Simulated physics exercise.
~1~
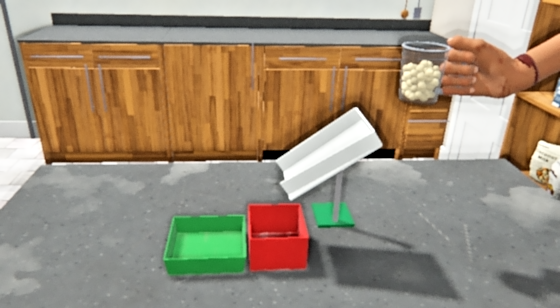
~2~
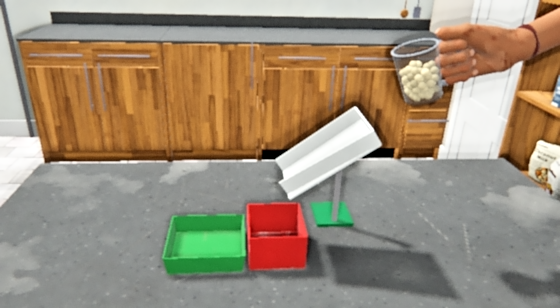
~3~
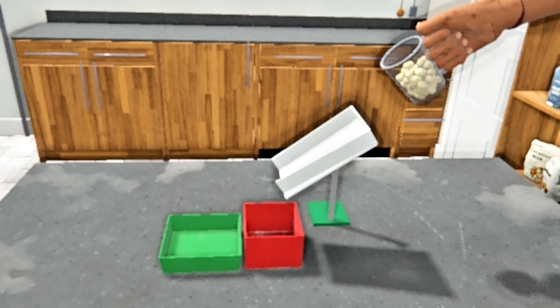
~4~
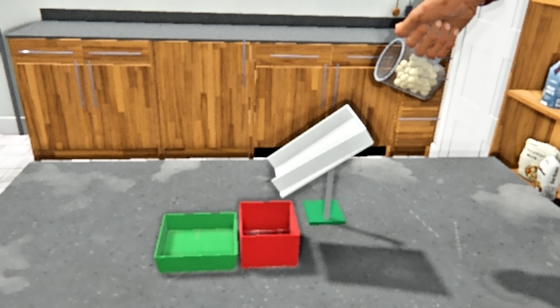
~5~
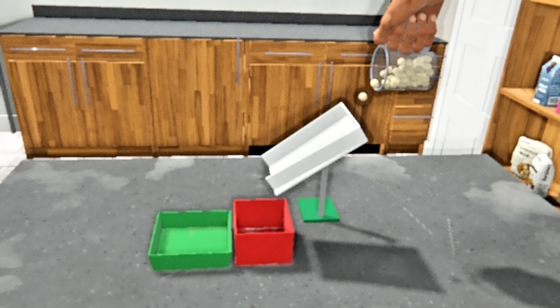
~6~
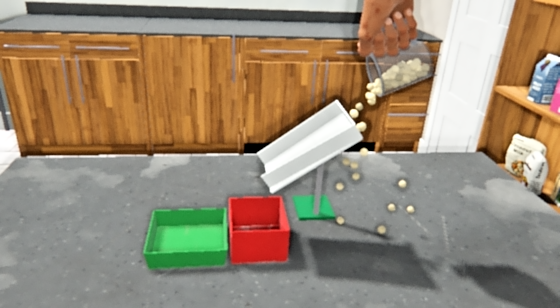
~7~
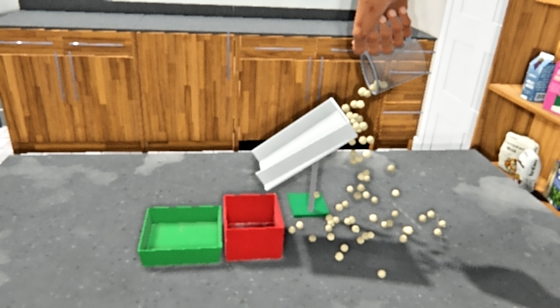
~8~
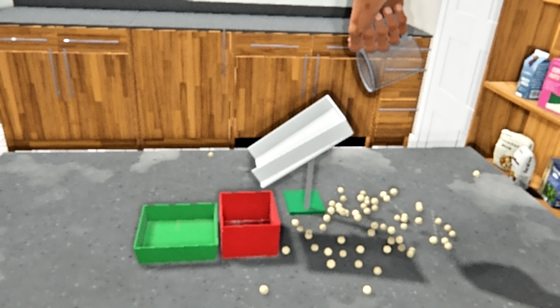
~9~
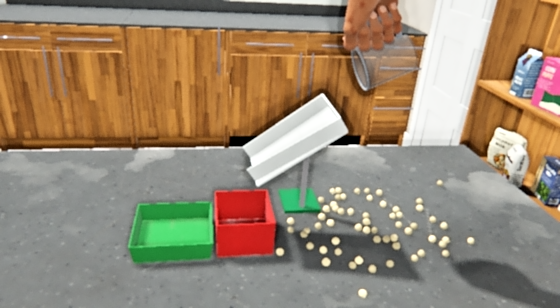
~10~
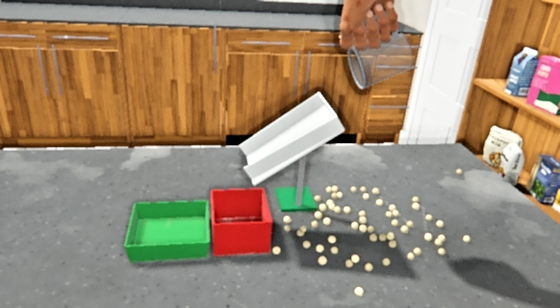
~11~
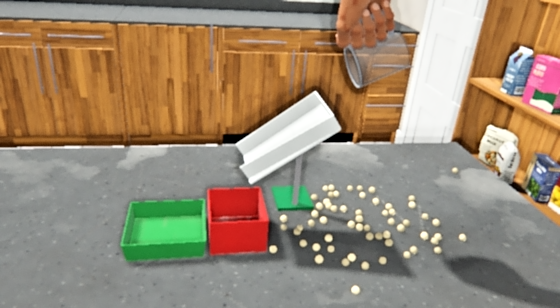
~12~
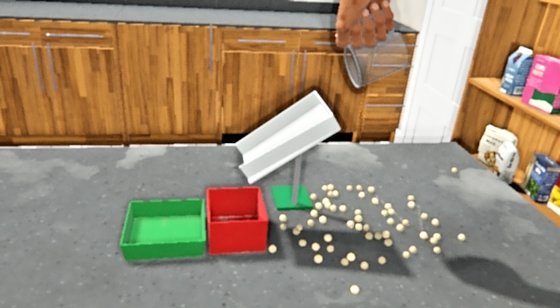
A hand holds a clear cup of pale round nuts at the upper right, above a grey counter in a kitchen with wooden cabinets, viewed from the front and slightly above. Below, a pale sloping chute on a green-footed stand leans down to the left toward a red tin, with a green tin beside it. The hand moves slightly left and tips the cup until nuts tumble out near the chute's upper end. They spill past it and scatter across the counter as the cup empties. Finally, the nuts lie still right of the tins, which both remain empty.
